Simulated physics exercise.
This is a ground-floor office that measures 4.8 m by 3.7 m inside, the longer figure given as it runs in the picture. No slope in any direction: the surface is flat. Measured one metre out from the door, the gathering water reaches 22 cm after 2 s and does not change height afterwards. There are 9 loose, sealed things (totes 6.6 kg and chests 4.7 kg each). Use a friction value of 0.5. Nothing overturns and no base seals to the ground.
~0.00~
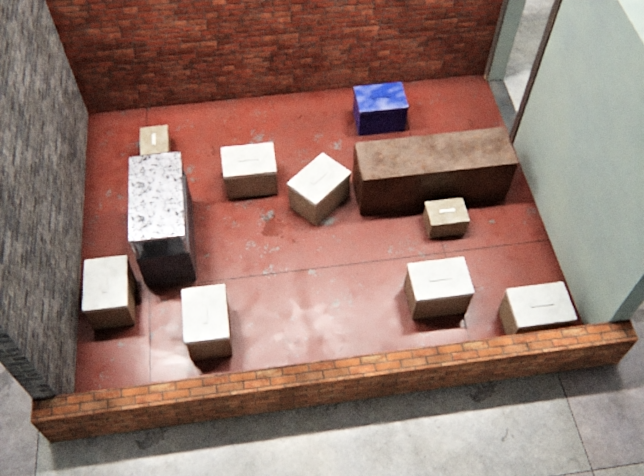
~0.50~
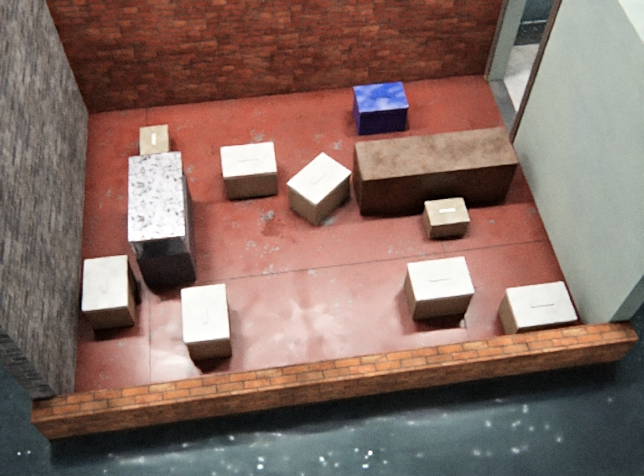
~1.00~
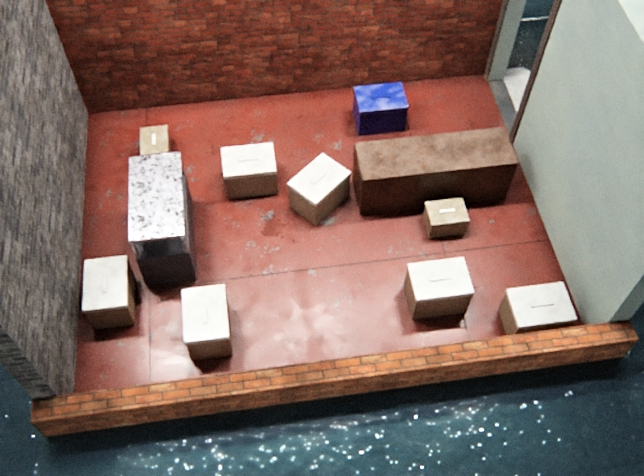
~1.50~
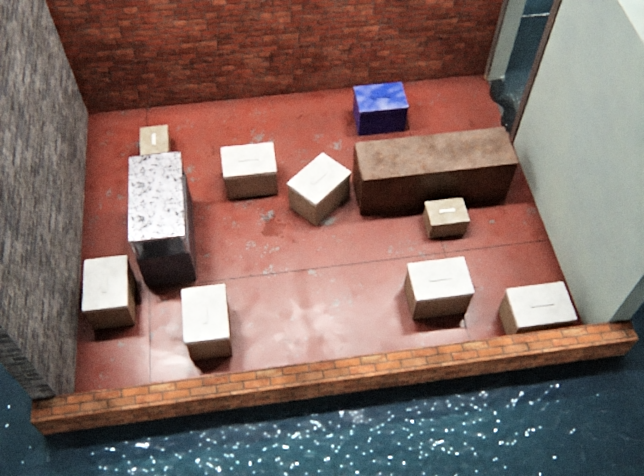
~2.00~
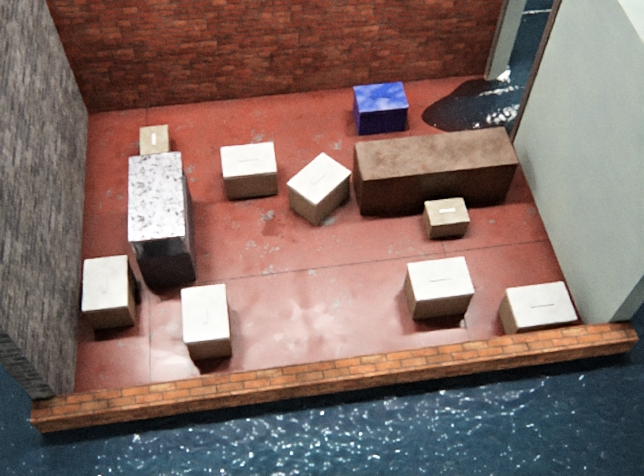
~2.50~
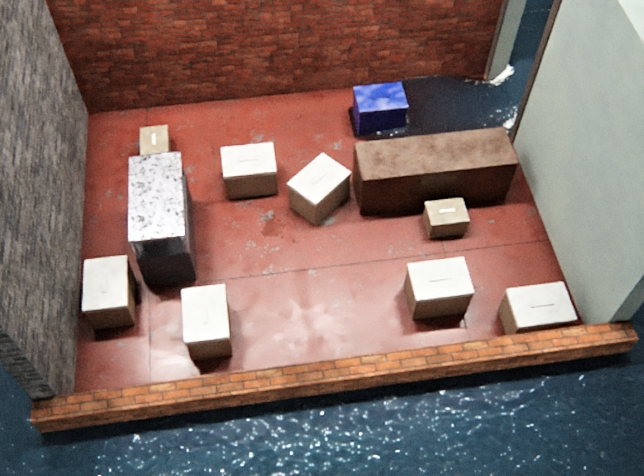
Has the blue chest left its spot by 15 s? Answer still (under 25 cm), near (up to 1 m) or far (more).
Far.
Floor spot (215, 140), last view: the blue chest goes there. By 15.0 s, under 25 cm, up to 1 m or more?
In that run it wanders far off.
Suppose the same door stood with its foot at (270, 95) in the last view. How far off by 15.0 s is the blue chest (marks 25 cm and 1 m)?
You'd see the blue chest edge over a bit.
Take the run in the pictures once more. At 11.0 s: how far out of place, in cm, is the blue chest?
About 400 cm.
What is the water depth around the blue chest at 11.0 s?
Near 13 cm deep.
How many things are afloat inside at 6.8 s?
The count is 4.
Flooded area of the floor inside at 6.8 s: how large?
About 12 m2 is covered.
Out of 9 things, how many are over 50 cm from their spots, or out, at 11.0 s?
The number I get is 7.
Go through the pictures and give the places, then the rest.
The first frame shows the blue chest at (381, 97) rests on the ground; water covers 0.0 m2; 0 of 9 have shifted.
The second frame shows the blue chest at (381, 97) rests on the ground; 0.0 m2 under water; 0 of 9 have shifted.
The third frame shows the blue chest at (381, 97) rests on the ground; water covers 0.0 m2; 0 of 9 have shifted.
The fourth frame shows the blue chest at (381, 97), on the bottom; 0.0 m2 under water; 0 of 9 have shifted.
The fifth frame shows the blue chest at (381, 97) rests on the ground; 0.6 m2 under water; 0 of 9 have shifted.
The sixth frame shows the blue chest at (381, 97) rests on the ground; 1.9 m2 under water; 0 of 9 have shifted.
After 3.5 s the blue chest is near (311, 103), 0.8 m from its start, afloat; 1 afloat.
After 6.8 s the blue chest is near (120, 170), 3.0 m from its start, afloat; 4 afloat.
After 11.0 s the blue chest is near (95, 334), 4.0 m from its start, afloat; 8 afloat.
After 15.0 s the blue chest is near (319, 286), 2.6 m from its start, afloat; 9 afloat.
